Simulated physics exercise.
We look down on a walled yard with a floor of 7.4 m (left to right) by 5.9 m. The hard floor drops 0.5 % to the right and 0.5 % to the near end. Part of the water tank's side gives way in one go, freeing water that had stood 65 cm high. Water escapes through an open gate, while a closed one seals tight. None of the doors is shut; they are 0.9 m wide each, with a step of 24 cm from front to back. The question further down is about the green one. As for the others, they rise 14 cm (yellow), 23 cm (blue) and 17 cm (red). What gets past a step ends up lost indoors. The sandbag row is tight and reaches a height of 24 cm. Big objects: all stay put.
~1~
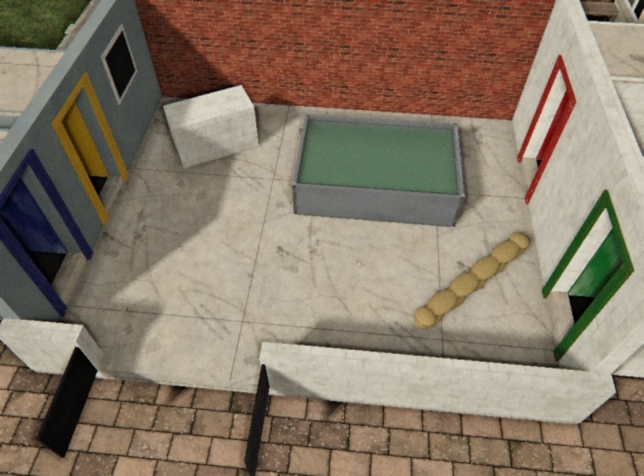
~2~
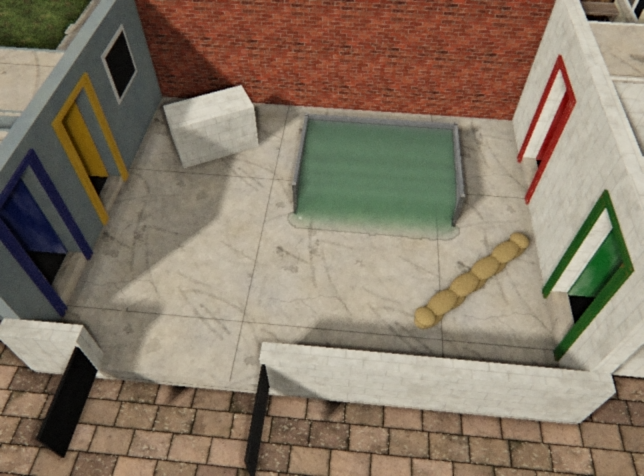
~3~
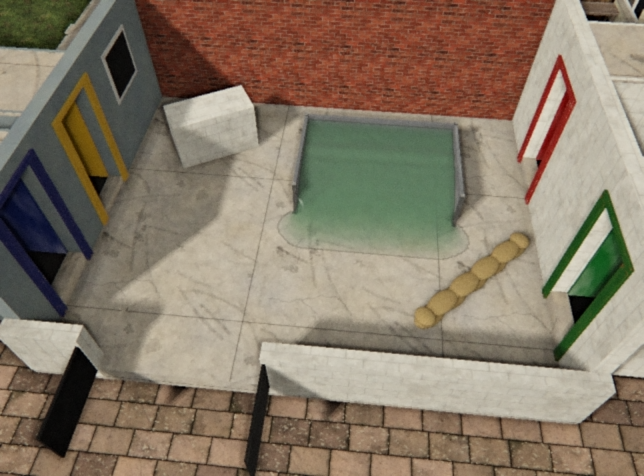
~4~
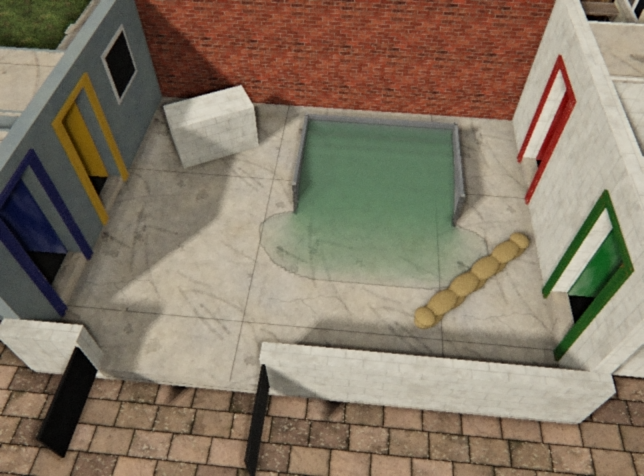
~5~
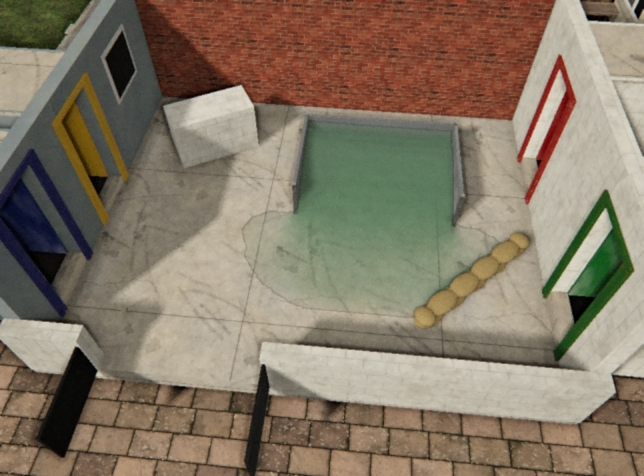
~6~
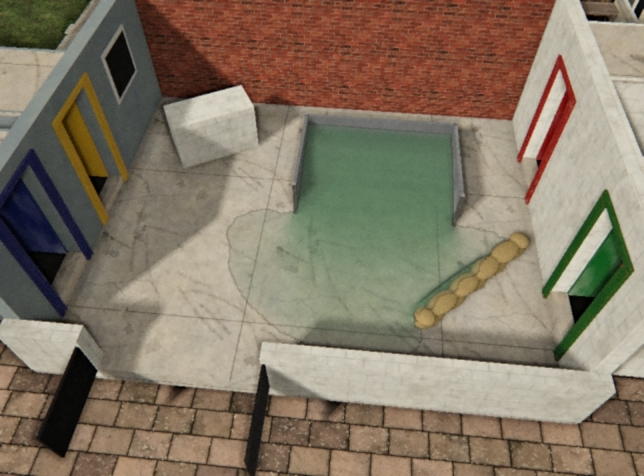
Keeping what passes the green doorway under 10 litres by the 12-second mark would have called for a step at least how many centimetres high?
It would have called for about 16 cm.
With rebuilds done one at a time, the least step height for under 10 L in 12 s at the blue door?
The blue door needs around 15 cm.
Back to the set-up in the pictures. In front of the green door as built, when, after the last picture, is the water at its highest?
About 2.8 seconds.
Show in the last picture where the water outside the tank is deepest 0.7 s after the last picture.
About (357, 365).
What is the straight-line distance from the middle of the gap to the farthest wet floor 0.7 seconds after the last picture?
3.8 m.
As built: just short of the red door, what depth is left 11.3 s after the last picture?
Lab note: Depth approx. 5.5 cm.
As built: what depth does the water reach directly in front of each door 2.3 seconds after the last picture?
Centimetres: Yellow = 0, blue = 0, red = 6, green = 13.
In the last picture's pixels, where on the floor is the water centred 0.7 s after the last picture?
I'd say around (372, 237).
Then, 0.7 s after the last picture water covers 35 % of the floor, deepest (52 cm) near (357, 365); it has not reached the green door.
Then, 2.3 s after the last picture water covers 50 % of the floor, deepest (33 cm) near (551, 396); 13 cm at the green door, 0 litres in over its 24 cm step.
Then, 11.3 s after the last picture water covers 95 % of the floor, deepest (10 cm) near (381, 115); 7 cm at the green door, 0 litres in over its 24 cm step.
At the green door as built, the water peaked near 19 cm, 2.9 s after the last picture.
Run again over the same 12 s with other heights there, 31 litres in over 13 cm, 5 litres over 17.5 cm. The limit of 10 litres is kept from about 16 cm up.
